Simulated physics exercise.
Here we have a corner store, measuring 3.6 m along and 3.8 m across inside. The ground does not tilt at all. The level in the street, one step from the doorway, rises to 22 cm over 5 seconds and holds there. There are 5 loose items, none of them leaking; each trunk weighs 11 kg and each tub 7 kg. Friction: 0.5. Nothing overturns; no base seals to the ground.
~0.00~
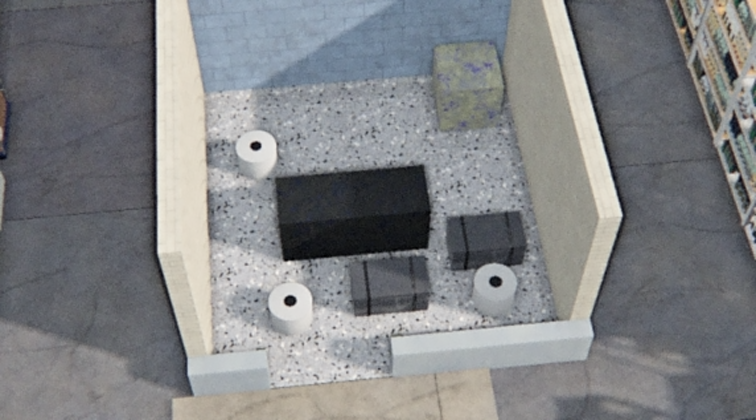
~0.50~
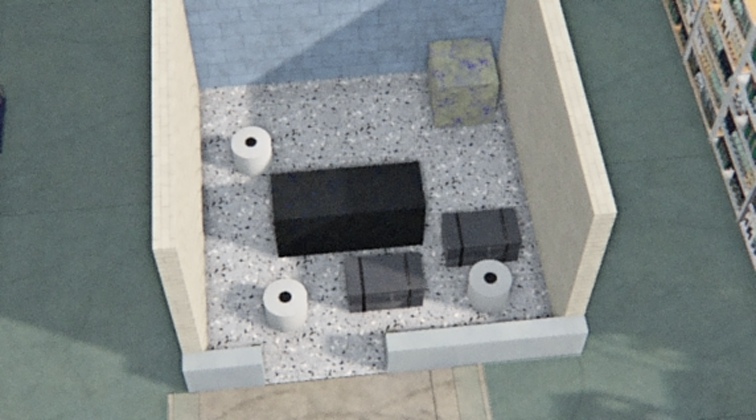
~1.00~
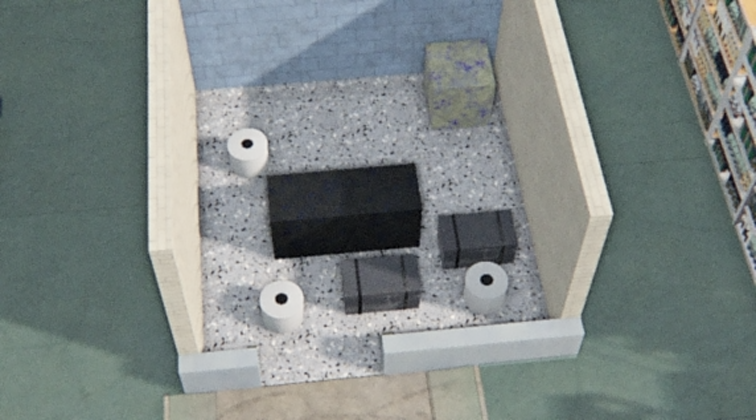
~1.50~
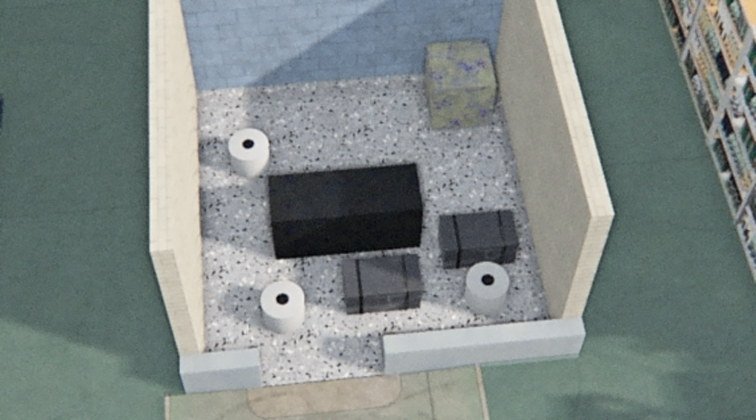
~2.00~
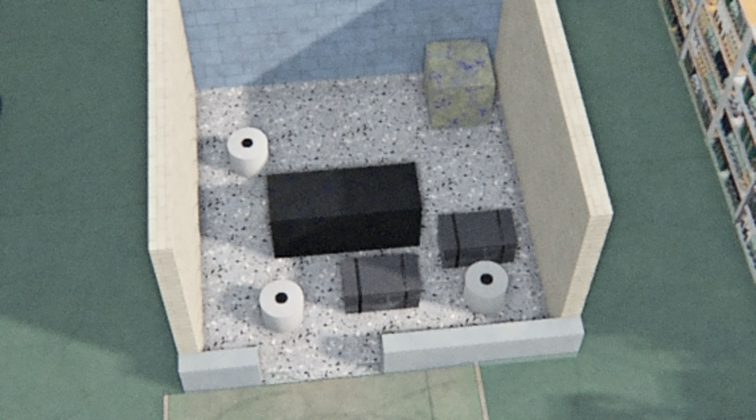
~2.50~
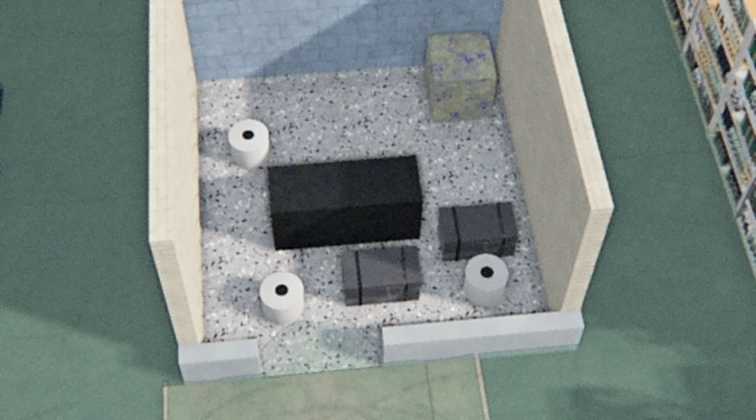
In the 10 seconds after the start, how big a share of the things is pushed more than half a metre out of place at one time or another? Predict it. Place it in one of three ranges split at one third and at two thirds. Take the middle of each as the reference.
It's going to be two in three or more, I reckon.
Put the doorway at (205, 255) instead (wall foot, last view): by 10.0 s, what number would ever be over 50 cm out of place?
In that case the number is 5.
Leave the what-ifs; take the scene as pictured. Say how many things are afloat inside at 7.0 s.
I'd say 3 of them.
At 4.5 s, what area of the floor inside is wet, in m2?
Roughly 3.5 m2 of it is wet.
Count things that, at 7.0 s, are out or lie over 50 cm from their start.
By my tally, 3.
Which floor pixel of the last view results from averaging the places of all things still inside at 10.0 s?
Mean floor pixel: About (404, 200).
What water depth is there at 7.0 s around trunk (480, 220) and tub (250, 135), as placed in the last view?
I'd estimate 5 cm for the first and 3 cm for the second.
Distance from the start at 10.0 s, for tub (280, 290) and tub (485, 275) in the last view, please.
In that order: 200 cm, 20 cm.
After 3.5 s 0 of 5 are over 50 cm from their spots; 0 afloat.
After 4.5 s 1 of 5 are over 50 cm from their spots; 0 afloat.
After 7.0 s 3 of 5 are over 50 cm from their spots; 3 afloat.
After 10.0 s 3 of 5 are over 50 cm from their spots, and 5 have been at some point; 4 afloat.
